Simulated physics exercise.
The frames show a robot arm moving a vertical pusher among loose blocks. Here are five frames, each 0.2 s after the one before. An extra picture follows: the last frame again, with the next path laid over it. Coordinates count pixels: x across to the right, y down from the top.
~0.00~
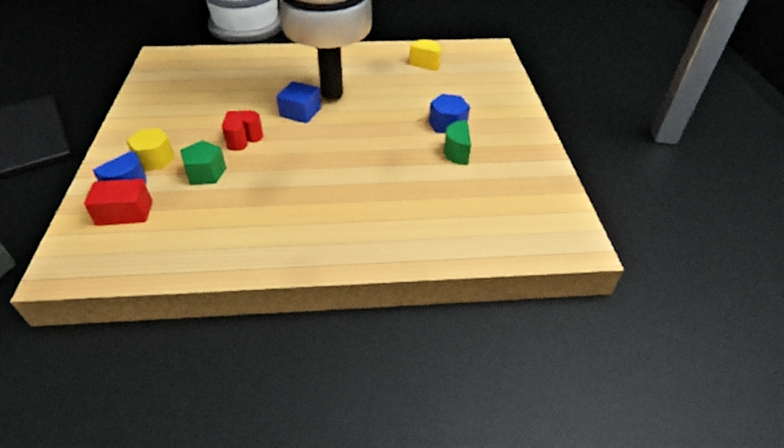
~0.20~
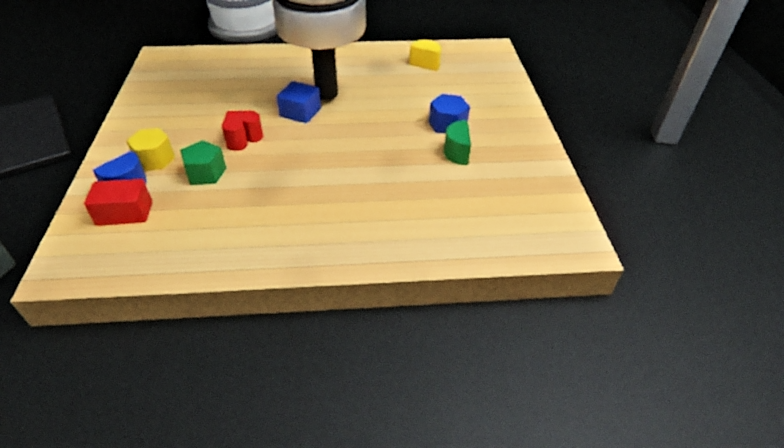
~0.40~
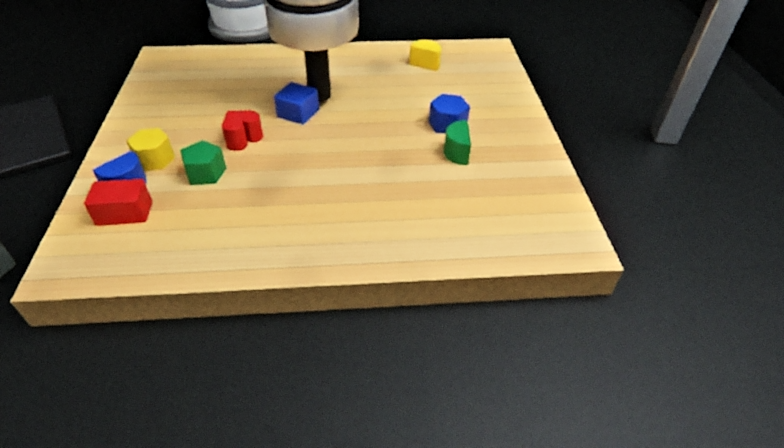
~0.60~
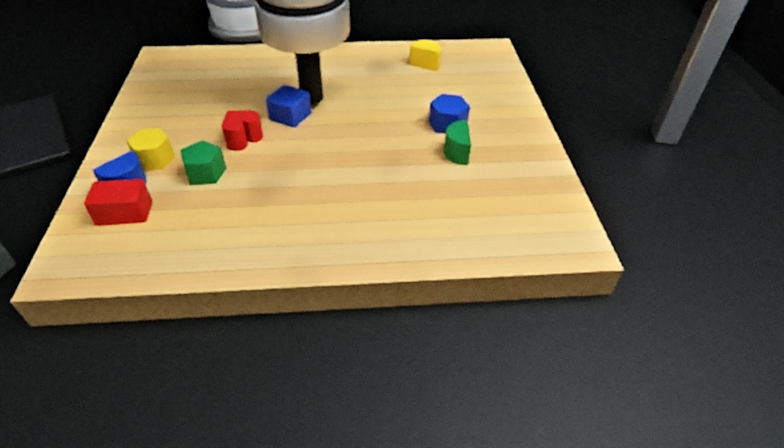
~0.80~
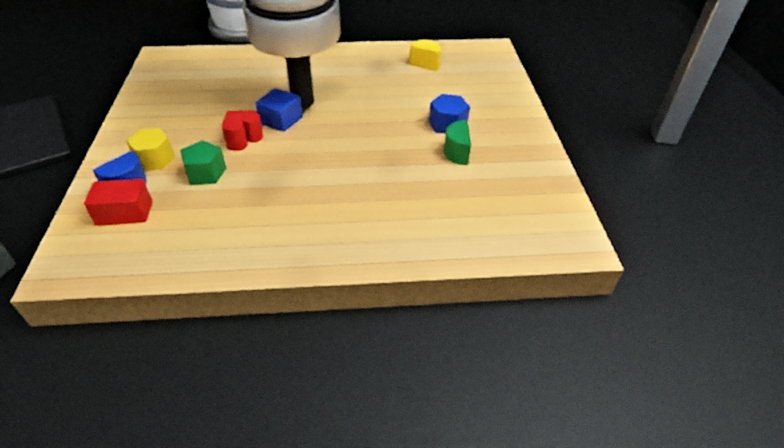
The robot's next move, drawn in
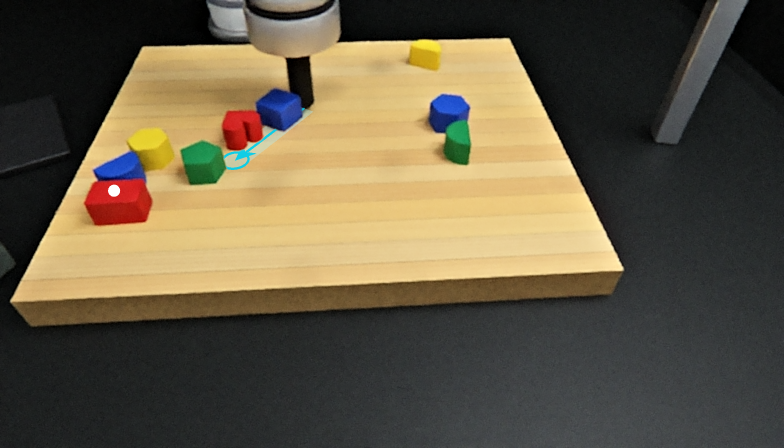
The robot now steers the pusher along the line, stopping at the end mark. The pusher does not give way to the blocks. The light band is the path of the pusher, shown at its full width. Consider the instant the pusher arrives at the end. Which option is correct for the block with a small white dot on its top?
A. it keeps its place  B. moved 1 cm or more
A (it keeps its place)
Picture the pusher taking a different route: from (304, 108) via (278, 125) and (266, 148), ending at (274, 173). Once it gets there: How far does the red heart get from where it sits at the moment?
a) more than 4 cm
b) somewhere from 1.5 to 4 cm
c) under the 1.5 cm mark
I'll go with a - more than 4 cm.
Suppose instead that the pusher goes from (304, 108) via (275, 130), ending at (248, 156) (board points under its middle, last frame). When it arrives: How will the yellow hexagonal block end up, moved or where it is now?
Gets moved.
Path on the board, in a line from (304, 108) to (235, 160); the dot is on the red rectangular block.
The first path, step by step. One third of the way, pusher at (282, 119); red heart at (217, 126); blue square piece at (251, 112), turned 25° clockwise.
Two thirds of the way, pusher at (258, 136); yellow hexagonal block at (142, 139); red heart at (182, 134), turned 15° clockwise; blue square piece at (224, 125), turned 50° clockwise.
At the end, pusher at (234, 154); red rectangular block in place; yellow hexagonal block at (119, 139), turned 15° clockwise; green five-sided block at (193, 157), turned 20° anticlockwise; red heart at (157, 138), turned 15° clockwise; blue square piece at (201, 134), turned 70° clockwise.
